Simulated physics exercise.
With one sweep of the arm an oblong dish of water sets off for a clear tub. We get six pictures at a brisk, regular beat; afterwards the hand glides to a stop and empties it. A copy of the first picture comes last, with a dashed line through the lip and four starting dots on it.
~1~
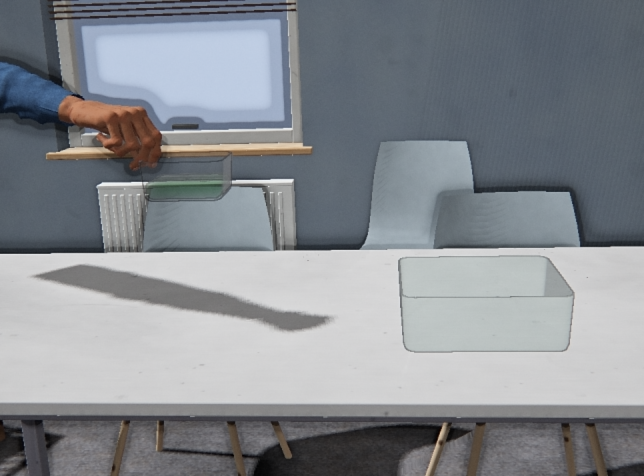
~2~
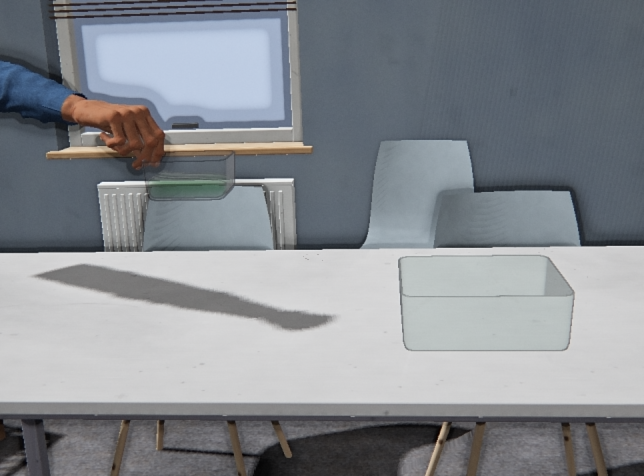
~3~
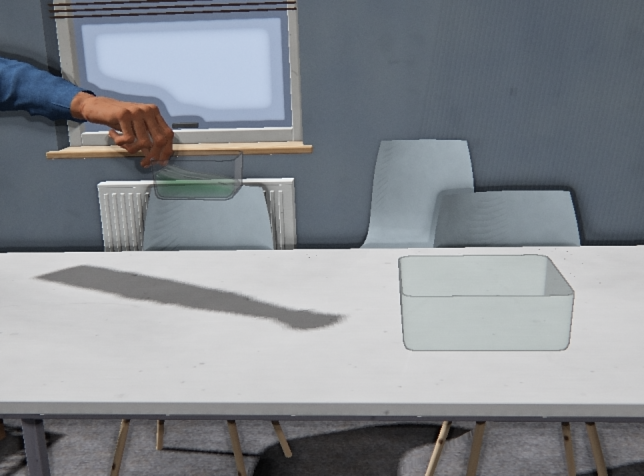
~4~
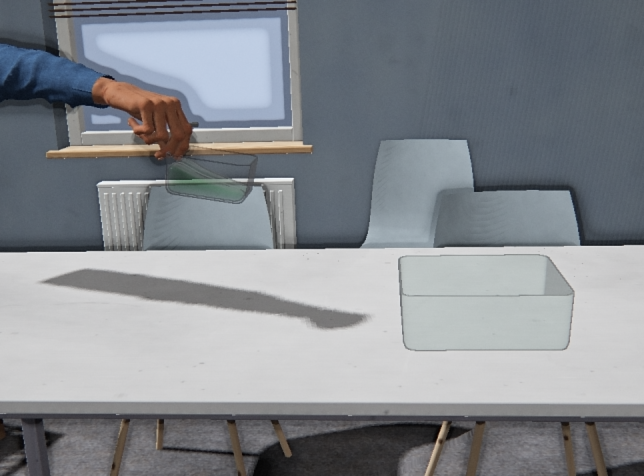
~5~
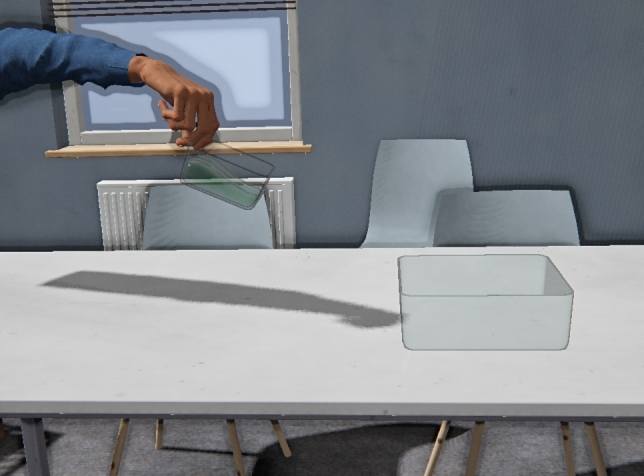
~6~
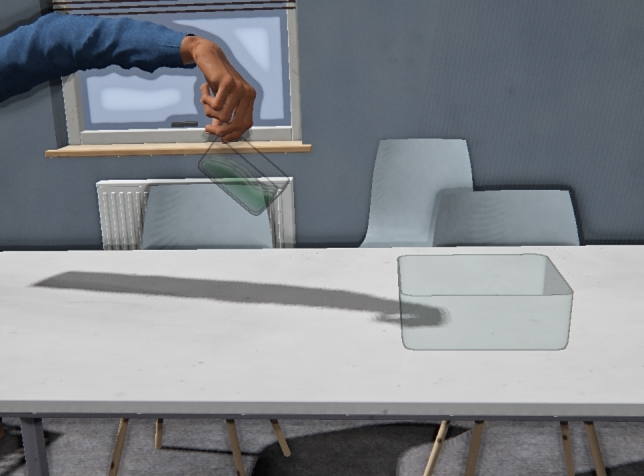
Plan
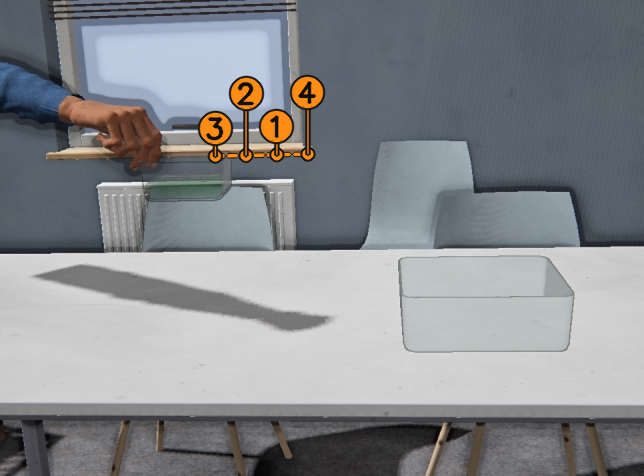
In the video, a hand holds a small clear dish of greenish liquid level above a white table, then moves it right toward a larger clear tub on the table, gradually tilting the dish down to the right.
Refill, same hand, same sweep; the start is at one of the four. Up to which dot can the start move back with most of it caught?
2.
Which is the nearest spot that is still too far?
It is 3.
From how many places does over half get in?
Three of them.
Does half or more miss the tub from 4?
No, that is safe.
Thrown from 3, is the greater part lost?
Yes.
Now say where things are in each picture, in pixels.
Upright, lip at (226, 155); tub from (403, 350) to (569, 350); nothing has left yet, in the first frame.
Upright, lip at (229, 155); nothing has left yet, in the second frame.
Upright, lip at (237, 155); nothing has left yet, in the third frame.
Tipped about 10°, lip at (253, 160); nothing has left yet, in the fourth frame.
Tipped about 24°, lip at (270, 170); nothing has left yet, in the fifth frame.
Tipped about 43°, lip at (286, 184); nothing has left yet, in the sixth frame.
In orange, 1 at (276, 154); 2 at (246, 155); 3 at (215, 156); 4 at (307, 154).
With 1, about 71 % lands in the tub, 13 % falls short and 16 % goes beside or beyond.
With 2, about 70 % lands in the tub, 19 % falls short and 11 % goes beside or beyond.
With 3, about 16 % lands in the tub, 81 % falls short and 4 % goes beside or beyond.
With 4, about 78 % lands in the tub, 4 % falls short and 18 % goes beside or beyond.
